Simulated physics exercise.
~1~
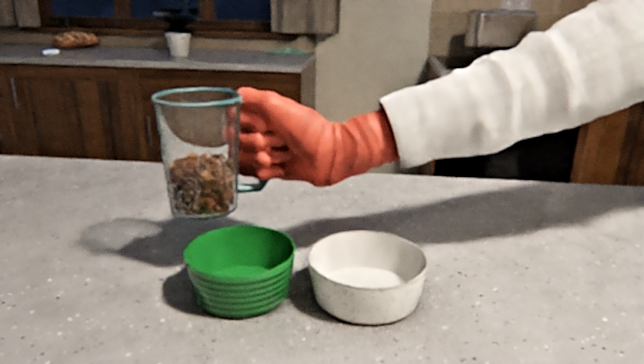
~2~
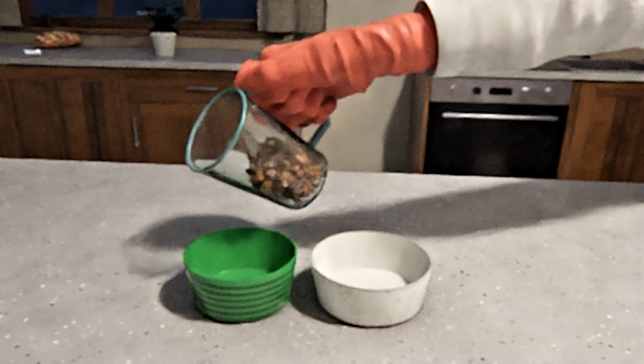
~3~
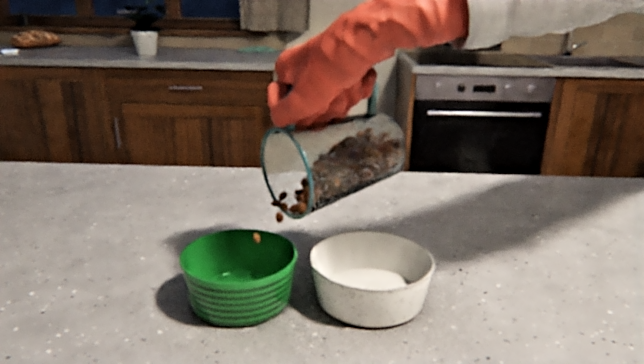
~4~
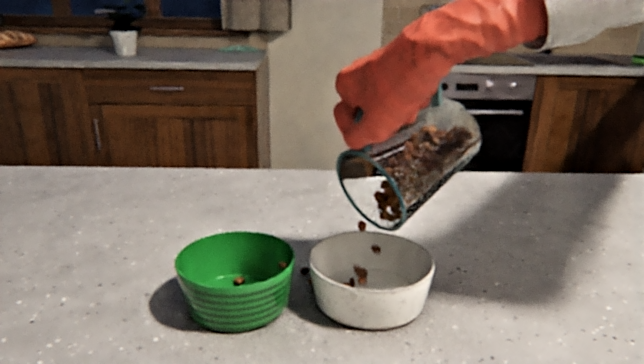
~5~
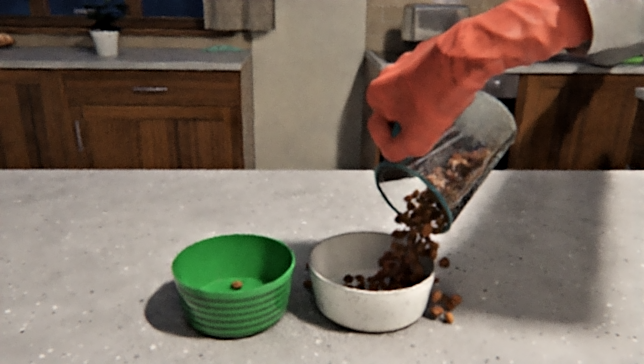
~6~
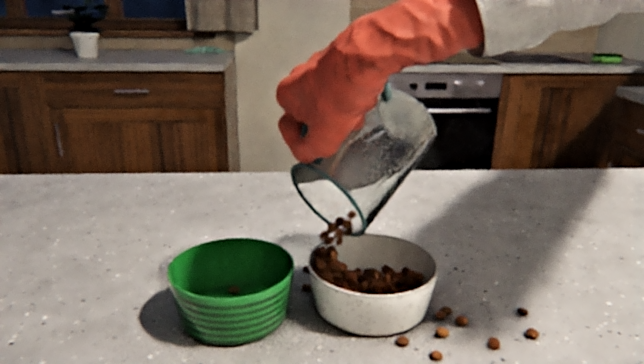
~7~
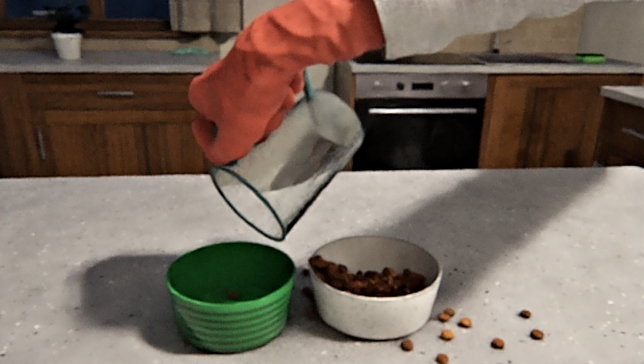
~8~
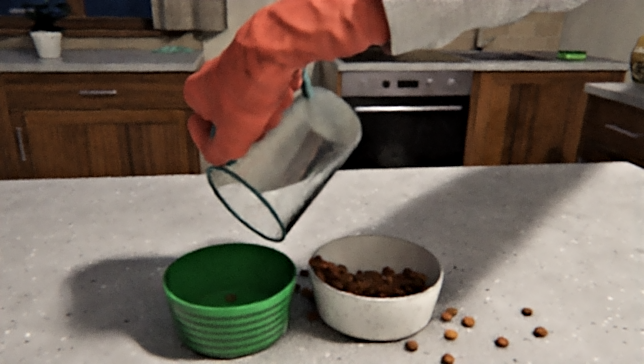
A red-gloved hand carried a clear cup of brown kibble to the right while tipping it, pouring most into the white dish and spilling a few bits on the counter, then moved the emptied cup back left and held it tilted.
